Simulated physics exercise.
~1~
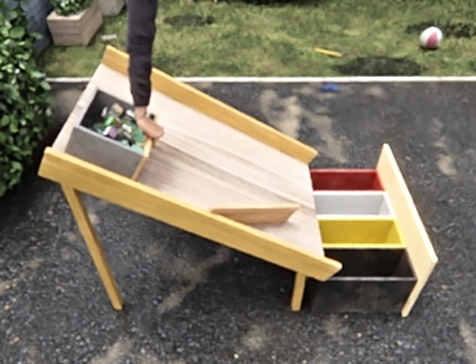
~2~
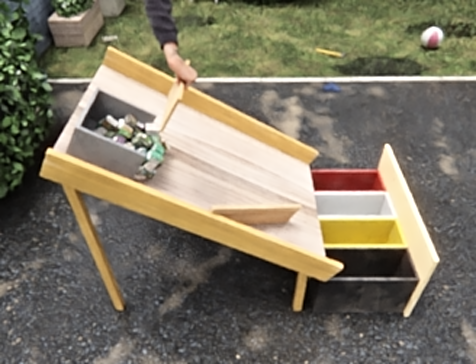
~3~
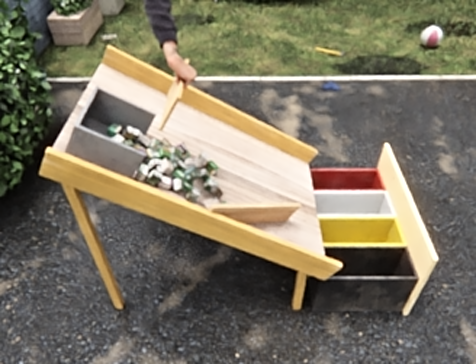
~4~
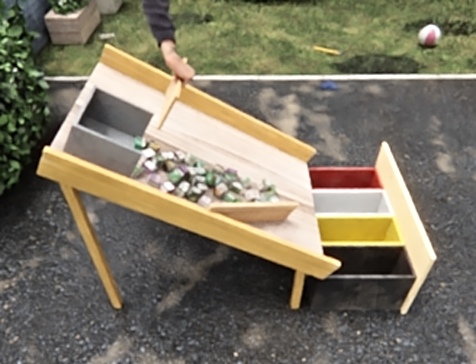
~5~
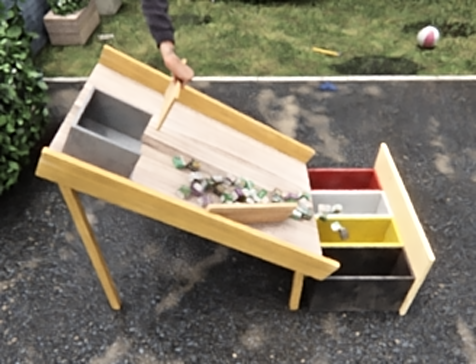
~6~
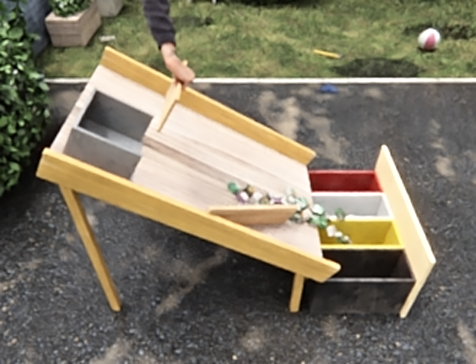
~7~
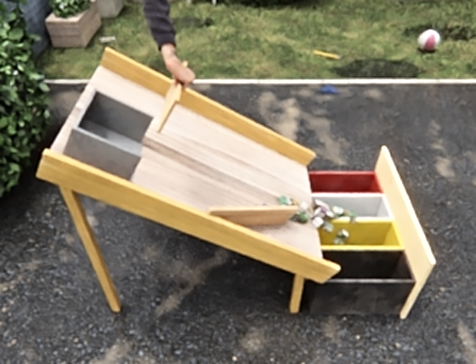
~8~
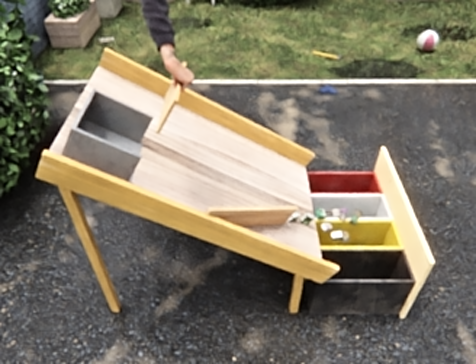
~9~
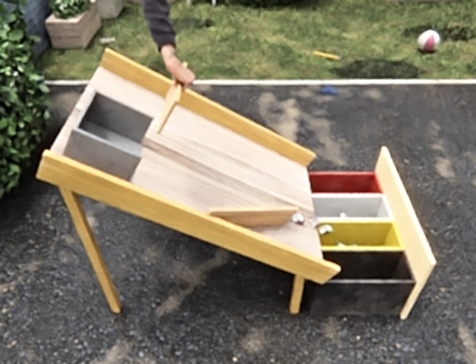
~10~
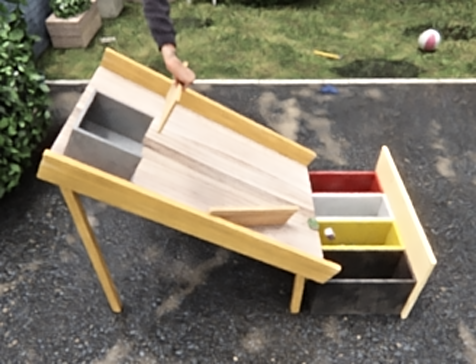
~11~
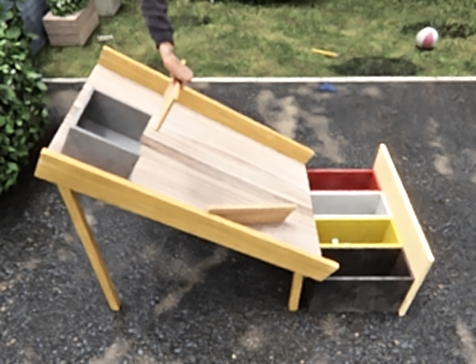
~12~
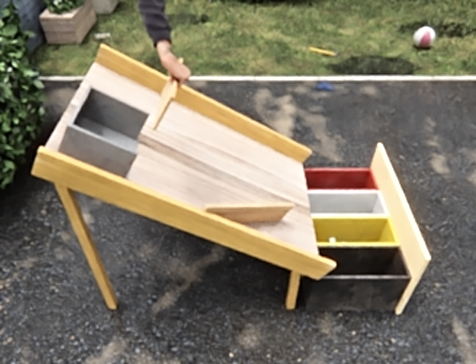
Small cartons sliding down a wooden sorting table after a hand pulls the gate, skirting an angled board, dropping into coloured bins.
